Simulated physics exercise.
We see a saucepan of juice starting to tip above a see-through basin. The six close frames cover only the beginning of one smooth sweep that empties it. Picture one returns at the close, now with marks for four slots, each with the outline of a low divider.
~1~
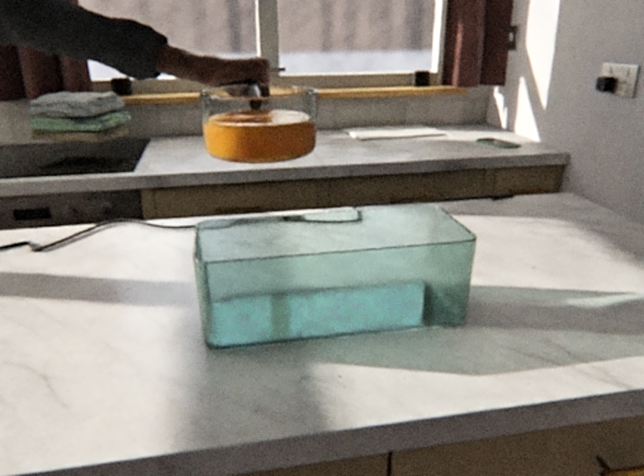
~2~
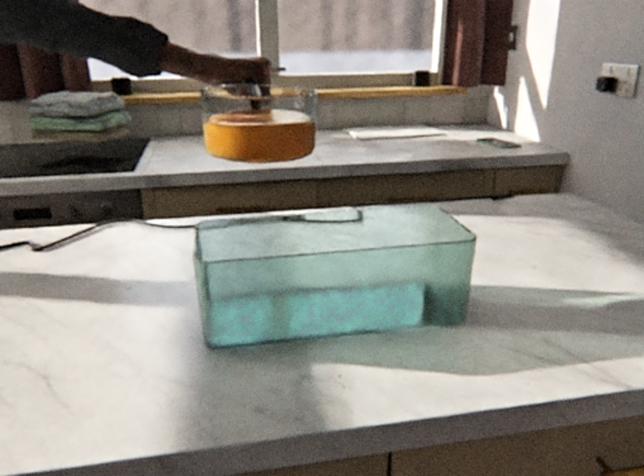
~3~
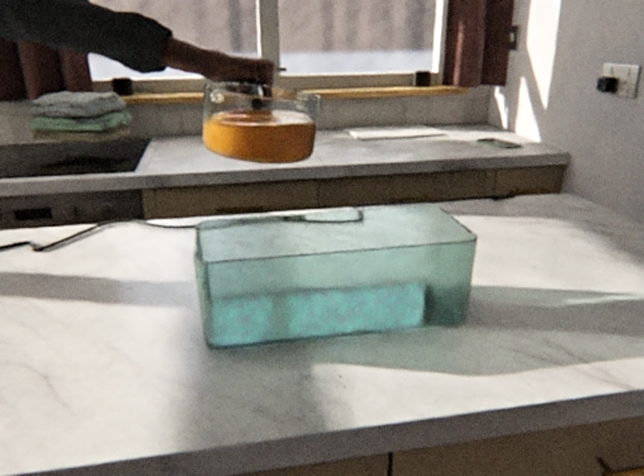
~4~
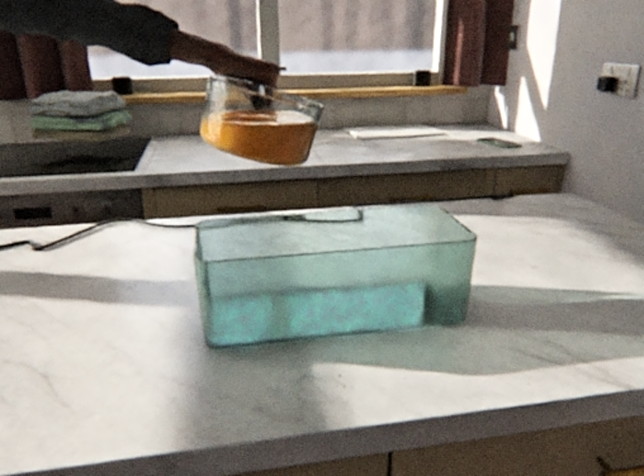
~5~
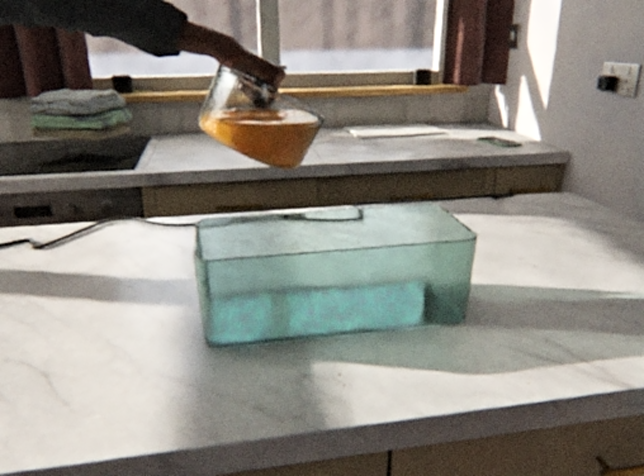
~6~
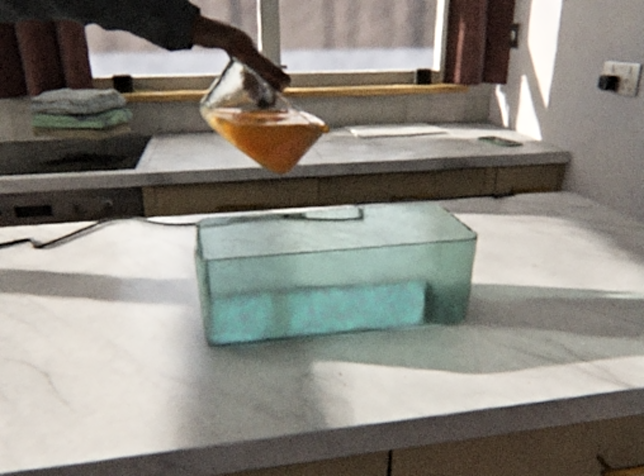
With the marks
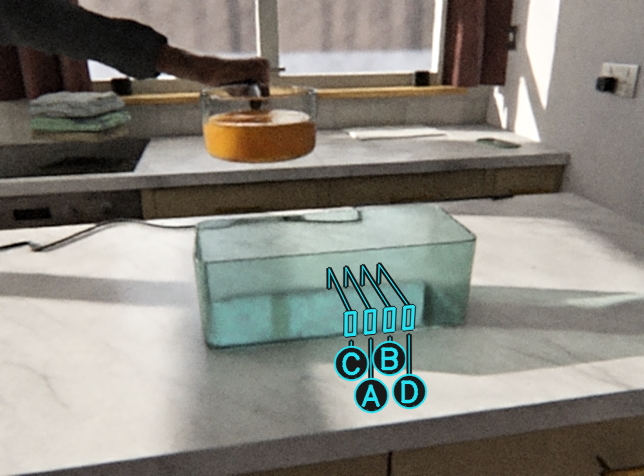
A hand holding a clear pan of orange juice above a see-through basin, keeping it upright, then steadily tilting it rightward.
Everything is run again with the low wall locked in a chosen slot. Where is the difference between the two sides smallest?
Best: A.
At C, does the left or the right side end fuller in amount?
More ends on the right.
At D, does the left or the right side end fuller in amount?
The left one.
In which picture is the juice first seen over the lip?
In picture 6.
On the marked copy, A at (370, 339); B at (390, 337); C at (351, 341); D at (409, 335).
Choosing A, about 49 % ends left of the wall and 50 % right of it.
Choosing B, about 82 % ends left of the wall and 18 % right of it.
Choosing C, about 15 % ends left of the wall and 84 % right of it.
Choosing D, about 90 % ends left of the wall and 9 % right of it.
